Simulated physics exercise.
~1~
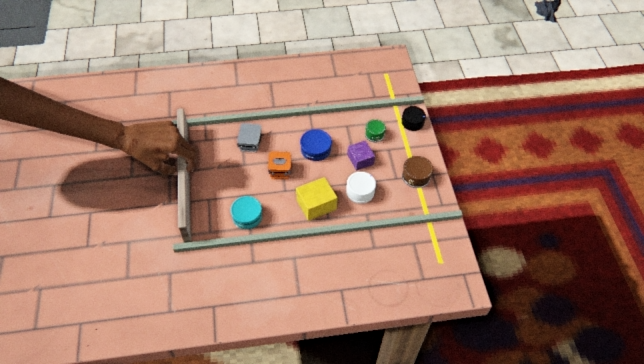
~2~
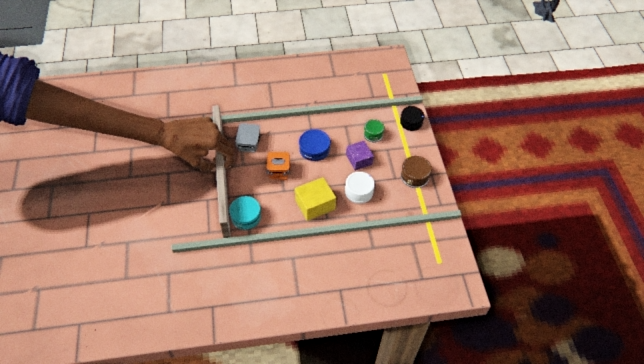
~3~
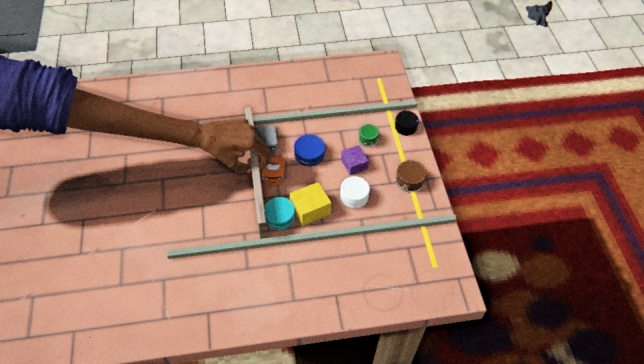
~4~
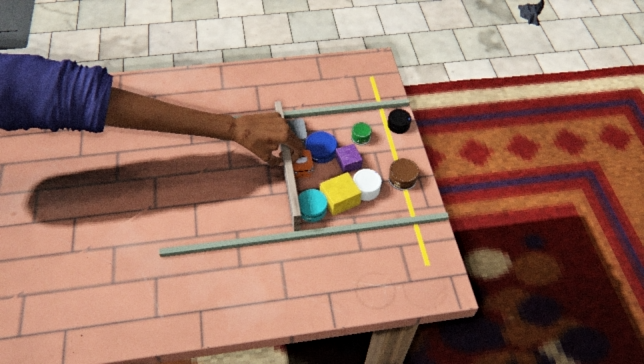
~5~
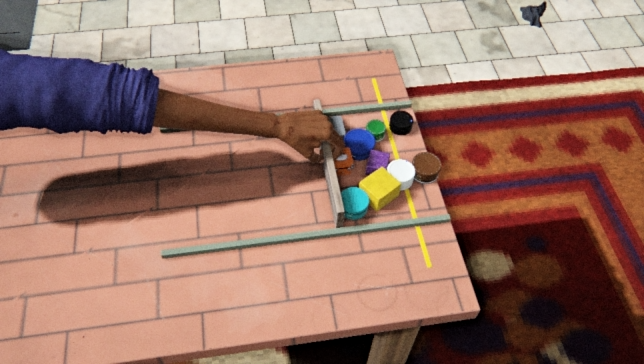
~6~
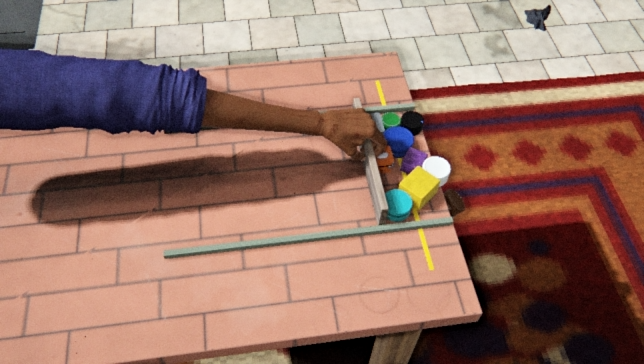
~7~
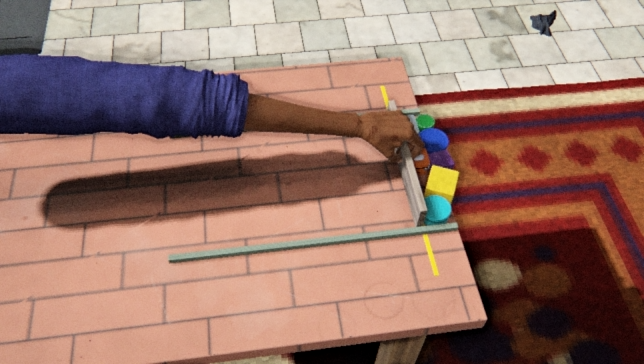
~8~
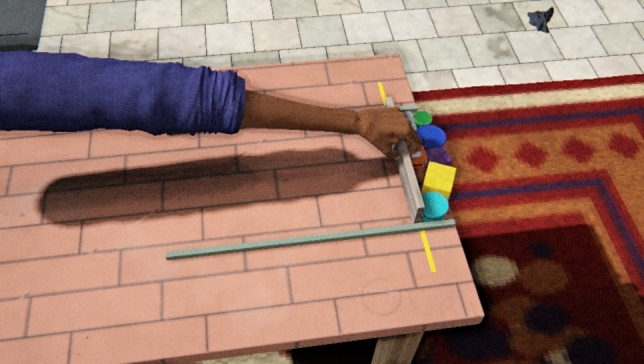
A hand sliding an upright board rightward across a table, bunching small colourful objects and pushing several off the edge before stopping.
